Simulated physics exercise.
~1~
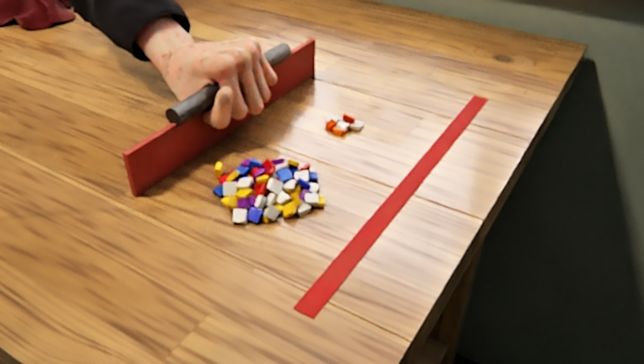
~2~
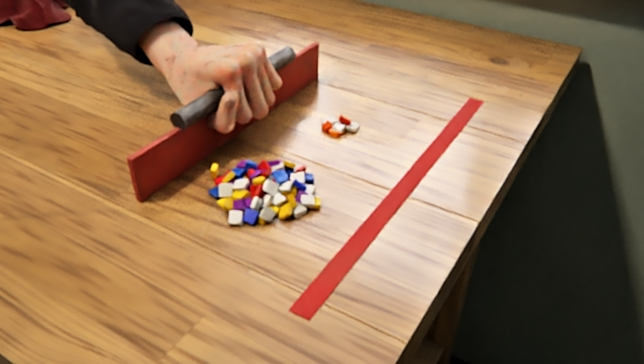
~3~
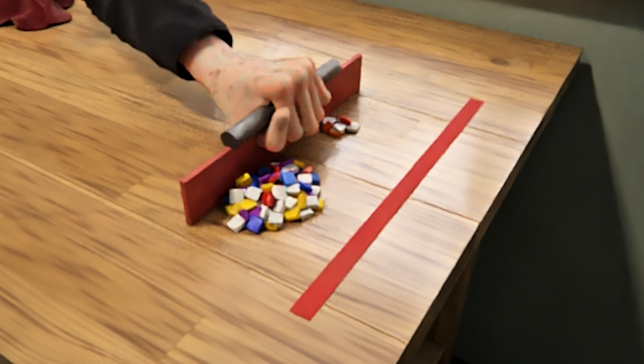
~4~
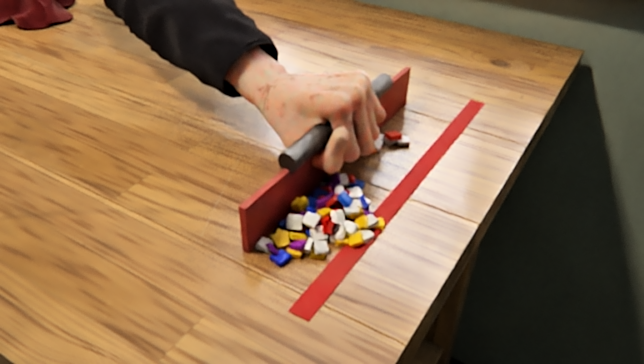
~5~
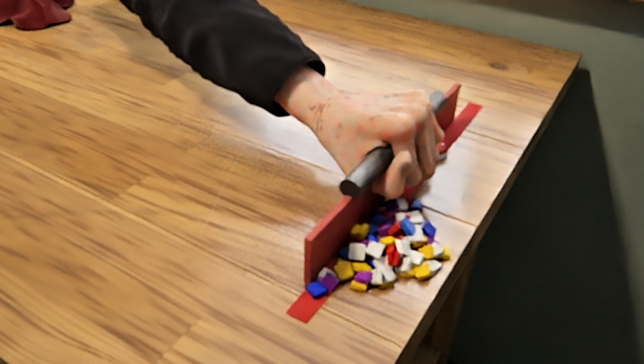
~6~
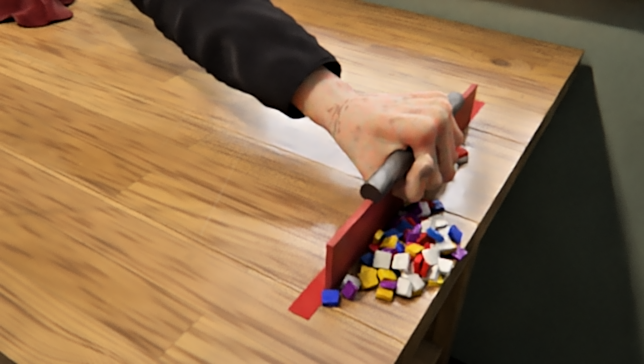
On a wooden tabletop, a hand in a dark sleeve pushes a red scraper rightward, sweeping a larger pile of colourful pieces and a smaller cluster behind it toward the table's edge, and stops at the red tape with the larger pile crowded at the edge, a few pieces reaching over.
